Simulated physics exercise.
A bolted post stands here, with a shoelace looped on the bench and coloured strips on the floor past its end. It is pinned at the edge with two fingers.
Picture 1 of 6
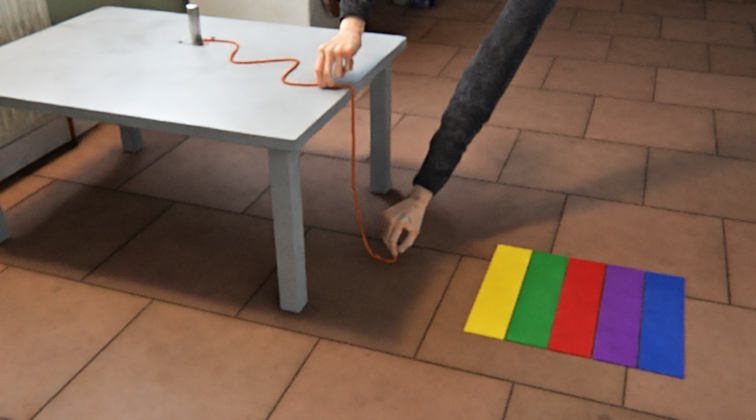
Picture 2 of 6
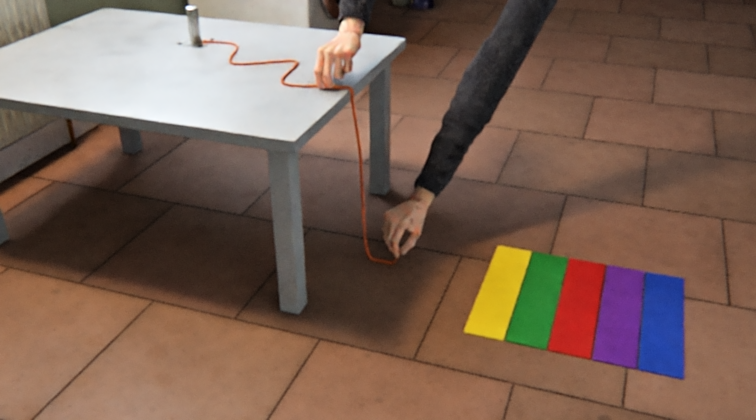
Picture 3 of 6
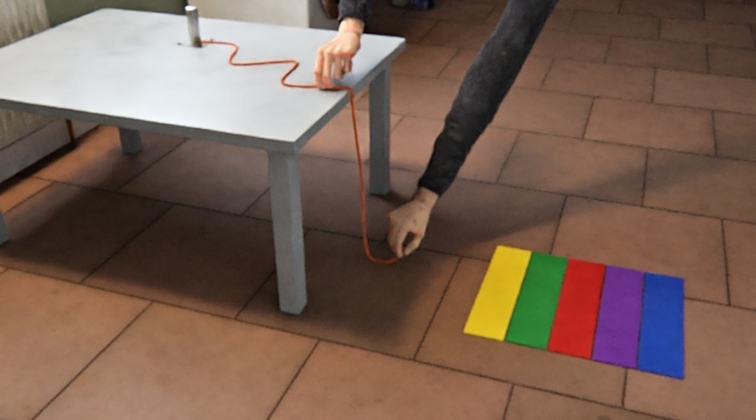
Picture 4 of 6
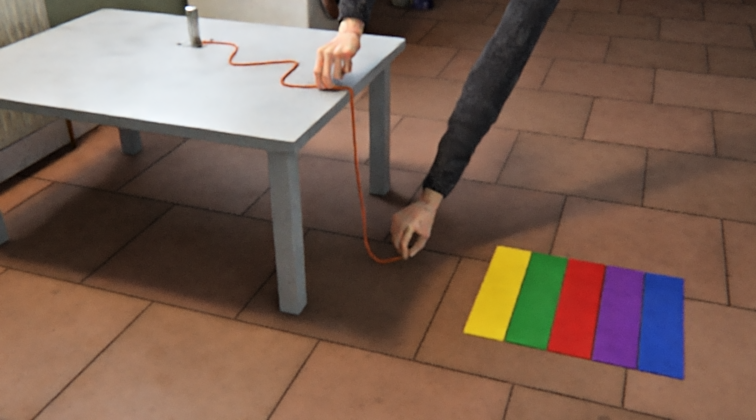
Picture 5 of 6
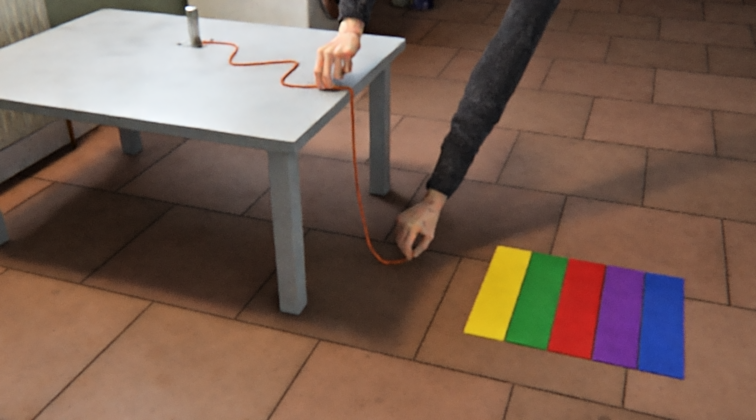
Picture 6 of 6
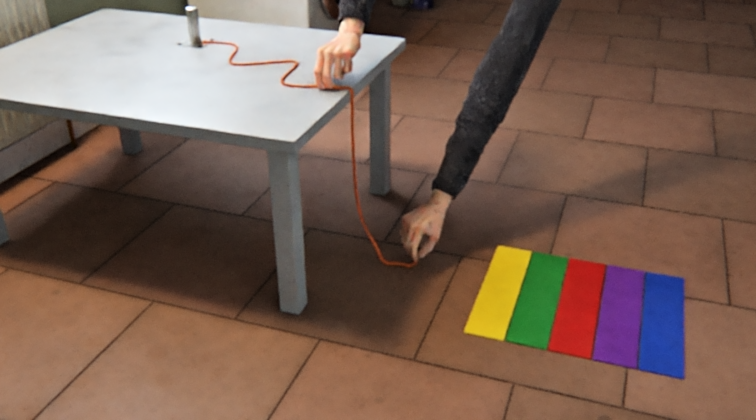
A hand slowly drawing the hanging end of an orange cord slightly rightward near the floor, another hand pinning it at the table edge.
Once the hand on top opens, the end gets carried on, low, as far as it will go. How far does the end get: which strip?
As far as the purple strip.
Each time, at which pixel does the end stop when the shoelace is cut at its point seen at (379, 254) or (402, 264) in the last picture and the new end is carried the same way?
About (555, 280), then (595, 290).
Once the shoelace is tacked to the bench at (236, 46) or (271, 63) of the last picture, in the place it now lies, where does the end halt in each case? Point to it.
In that order: (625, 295) and (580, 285).
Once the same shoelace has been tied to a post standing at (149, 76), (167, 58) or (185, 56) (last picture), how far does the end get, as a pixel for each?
The first try gives about (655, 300), the second about (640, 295) and the third about (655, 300).
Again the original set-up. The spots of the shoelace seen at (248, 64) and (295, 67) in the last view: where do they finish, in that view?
(291, 60) and (343, 71), approximately.
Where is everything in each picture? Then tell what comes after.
End (398, 251); yellow (490, 317); green (531, 326); red (573, 334); purple (617, 344); blue (662, 353), in the first picture.
End (399, 252); shoelace through (235, 45) (253, 64) (287, 74) (338, 87) (361, 160) (365, 236), in the second picture.
End (403, 253), in the third picture.
End (408, 255); shoelace through (234, 45) (252, 64) (287, 74) (338, 88) (356, 160) (365, 237), in the fourth picture.
End (412, 255), in the fifth picture.
End (418, 256); shoelace through (234, 45) (253, 64) (287, 74) (338, 88) (354, 159) (370, 236), in the sixth picture.
Soon after, end near (567, 284); over red.
Then, end near (606, 291); over purple.
At full stretch, end near (630, 296); over purple. The end stops over the purple strip.
